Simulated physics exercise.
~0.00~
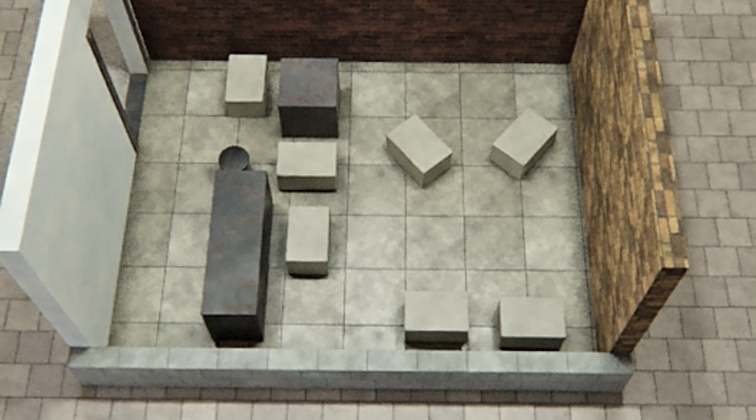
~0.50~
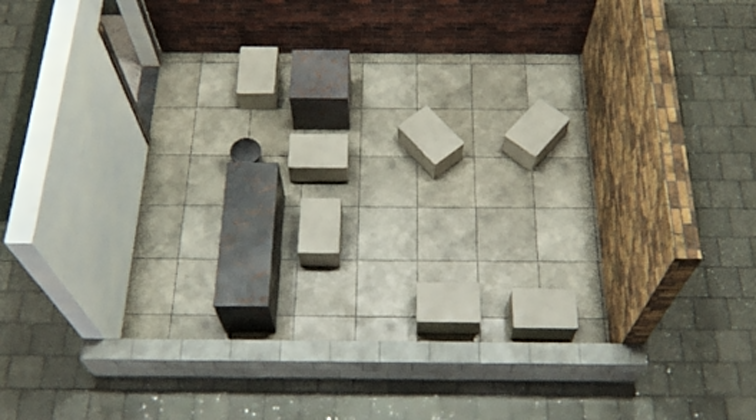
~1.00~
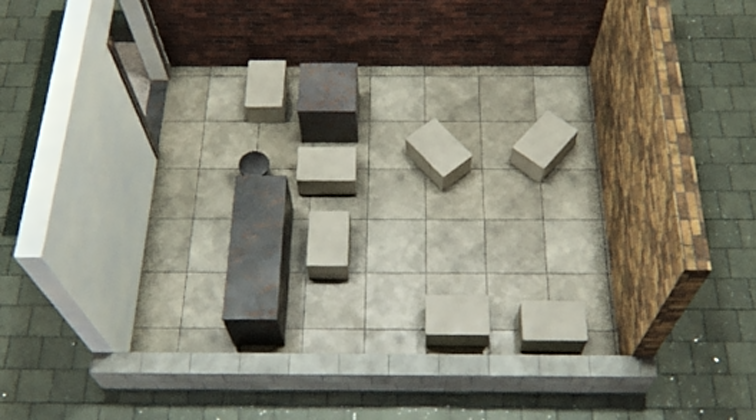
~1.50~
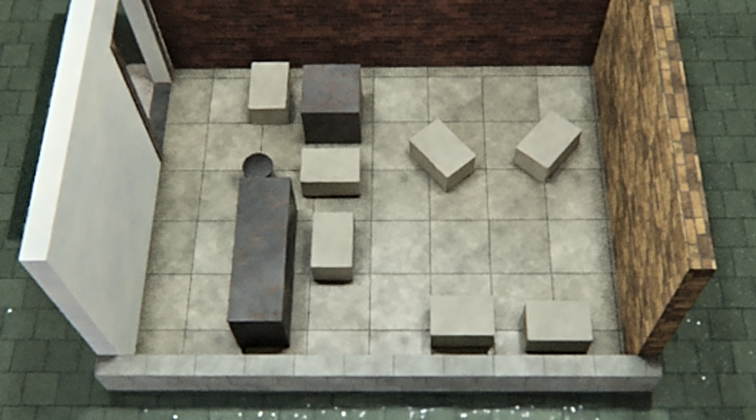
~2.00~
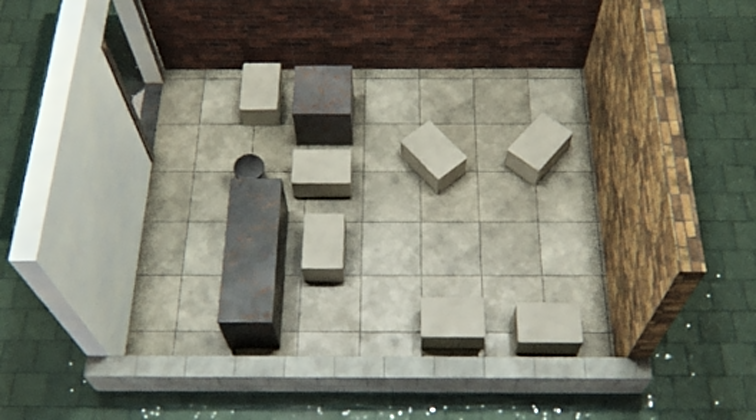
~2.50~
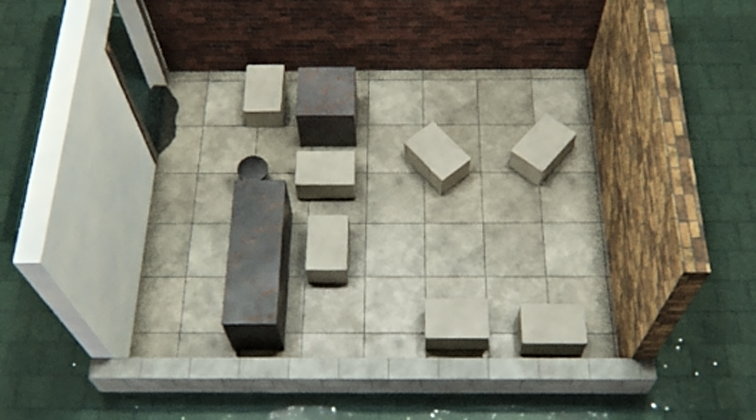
Ground-floor office seen from above, water darkening the paving outside and starting through the left doorway while the pale crates stay still.
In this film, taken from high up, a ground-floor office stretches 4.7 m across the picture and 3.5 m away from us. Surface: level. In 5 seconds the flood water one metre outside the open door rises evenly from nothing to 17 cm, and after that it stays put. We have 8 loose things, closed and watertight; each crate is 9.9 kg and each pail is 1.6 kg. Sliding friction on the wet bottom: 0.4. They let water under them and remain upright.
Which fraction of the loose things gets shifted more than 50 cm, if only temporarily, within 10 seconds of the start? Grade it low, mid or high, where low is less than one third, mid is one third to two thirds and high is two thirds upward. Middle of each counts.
Grade: Low.
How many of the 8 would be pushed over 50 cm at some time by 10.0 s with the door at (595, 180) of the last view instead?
Then it comes to 4.
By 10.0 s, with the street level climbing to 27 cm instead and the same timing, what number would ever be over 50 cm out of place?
So the tally would be 4.
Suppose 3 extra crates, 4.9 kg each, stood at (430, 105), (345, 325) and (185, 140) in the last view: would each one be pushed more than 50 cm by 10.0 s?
One by one, in that order: Above it, below it, above it.
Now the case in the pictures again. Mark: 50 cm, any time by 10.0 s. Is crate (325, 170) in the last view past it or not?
Result: Exceeded.
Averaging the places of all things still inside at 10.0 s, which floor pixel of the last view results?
I'd say about (454, 240) in the last view.
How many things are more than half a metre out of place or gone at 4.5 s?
By that point, 0.
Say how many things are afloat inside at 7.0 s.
Then: 2.
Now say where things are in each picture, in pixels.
A crate at (533, 317), on the bottom; a crate at (419, 143), on the bottom; water covers 0.0 m2; 0 of 8 have shifted, in the first picture.
A crate at (545, 308) rests on the ground; a crate at (431, 135) rests on the ground; 0.0 m2 under water; 0 of 8 have shifted, in the second picture.
A crate at (554, 320), on the bottom; a crate at (439, 147) rests on the ground; 0.0 m2 under water; 0 of 8 have shifted, in the third picture.
A crate at (559, 320), on the bottom; a crate at (443, 147), on the bottom; 0.0 m2 under water; 0 of 8 have shifted, in the fourth picture.
A crate at (549, 322) rests on the ground; a crate at (434, 149), on the bottom; 0.0 m2 under water; 0 of 8 have shifted, in the fifth picture.
A crate at (554, 323) rests on the ground; a crate at (437, 150), on the bottom; 0.1 m2 under water; 0 of 8 have shifted, in the sixth picture.
After 3.5 s 0 of 8 are over 50 cm from their spots; 0 afloat.
After 4.5 s 0 of 8 are over 50 cm from their spots; 0 afloat.
After 7.0 s 2 of 8 are over 50 cm from their spots; 2 afloat.
After 10.0 s 2 of 8 are over 50 cm from their spots, and 2 have been at some point; 3 afloat.
